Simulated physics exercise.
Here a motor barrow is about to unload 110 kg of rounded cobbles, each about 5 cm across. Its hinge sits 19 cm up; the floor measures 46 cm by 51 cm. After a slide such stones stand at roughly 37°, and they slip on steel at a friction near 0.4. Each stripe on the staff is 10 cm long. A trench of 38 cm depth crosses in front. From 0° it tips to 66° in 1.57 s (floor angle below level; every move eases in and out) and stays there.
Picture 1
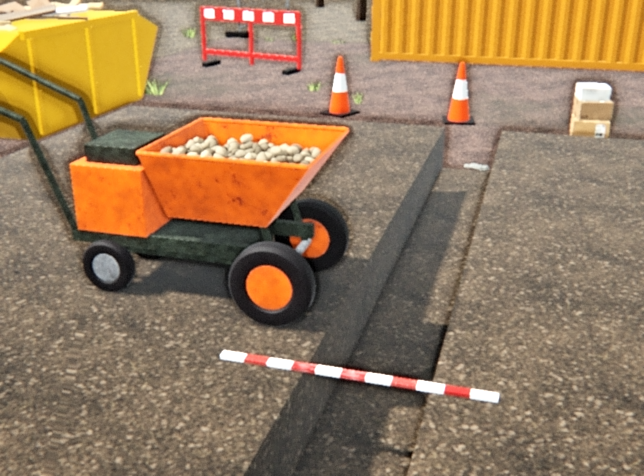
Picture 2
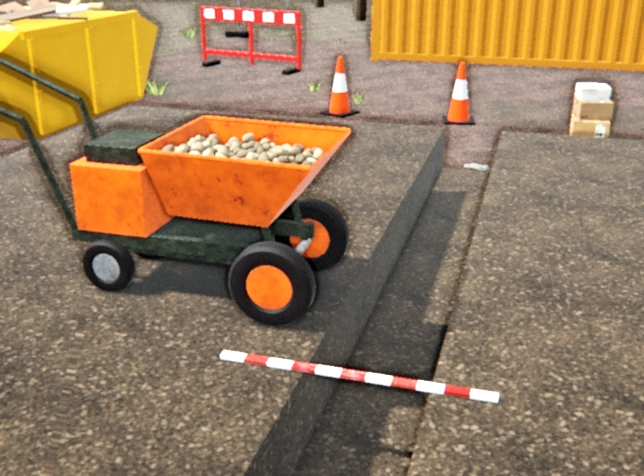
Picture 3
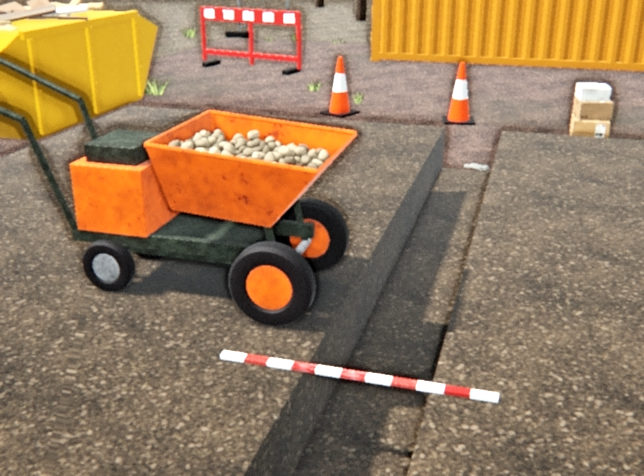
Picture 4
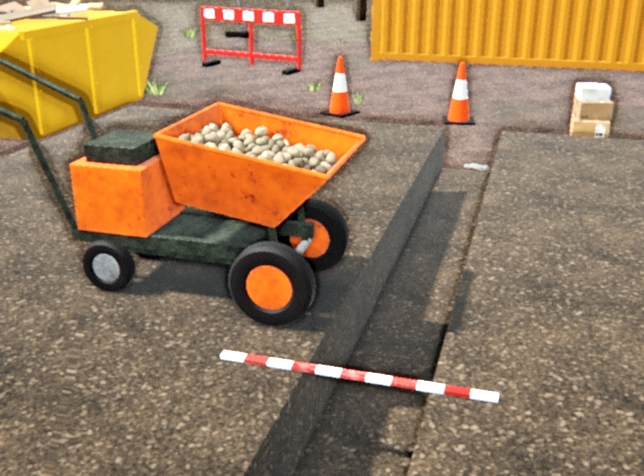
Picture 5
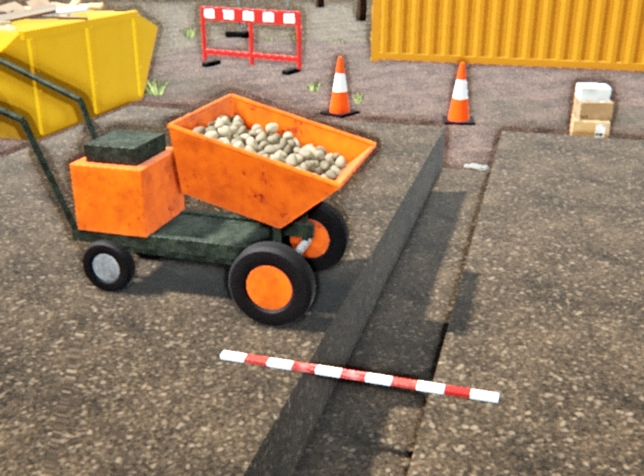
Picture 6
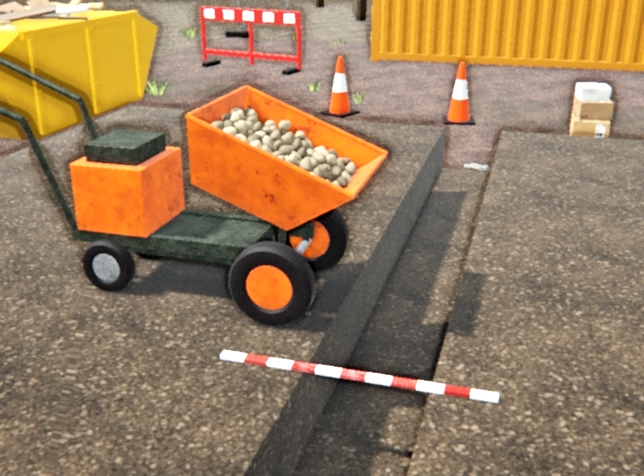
In this clip, an orange motor barrow loaded with rounded stones stands beside a narrow trench with a red and white striped staff lying across it, and its skip gradually tilts forward to the right while the wheels stay still.
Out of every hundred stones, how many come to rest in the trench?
Some 65 per cent of it.
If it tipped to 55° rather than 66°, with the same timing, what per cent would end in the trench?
Then about 25 per cent.
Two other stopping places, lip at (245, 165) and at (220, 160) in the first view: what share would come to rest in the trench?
About 95 and 95 per cent.
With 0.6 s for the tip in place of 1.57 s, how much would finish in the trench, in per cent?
It would be near 45 per cent.
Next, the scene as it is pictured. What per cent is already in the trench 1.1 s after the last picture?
Some 15 per cent.
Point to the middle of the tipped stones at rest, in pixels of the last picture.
Near (431, 368).
Then, 0.6 s after the last picture the floor is at 56°, 100 % in the skip; the foremost stones are at (405, 238).
Then, 1.1 s after the last picture the floor is at 66°, 72 % in the skip, 14 % in the trench, 14 % past the trench; the foremost stones are at (512, 326).
Then, 1.4 s after the last picture the floor is at 66°, 47 % in the skip, 26 % in the trench, 27 % past the trench; the foremost stones are at (578, 329).
Then, 3.4 s after the last picture the floor is at 66°, 7 % in the skip, 65 % in the trench, 28 % past the trench; the foremost stones are at (614, 338).
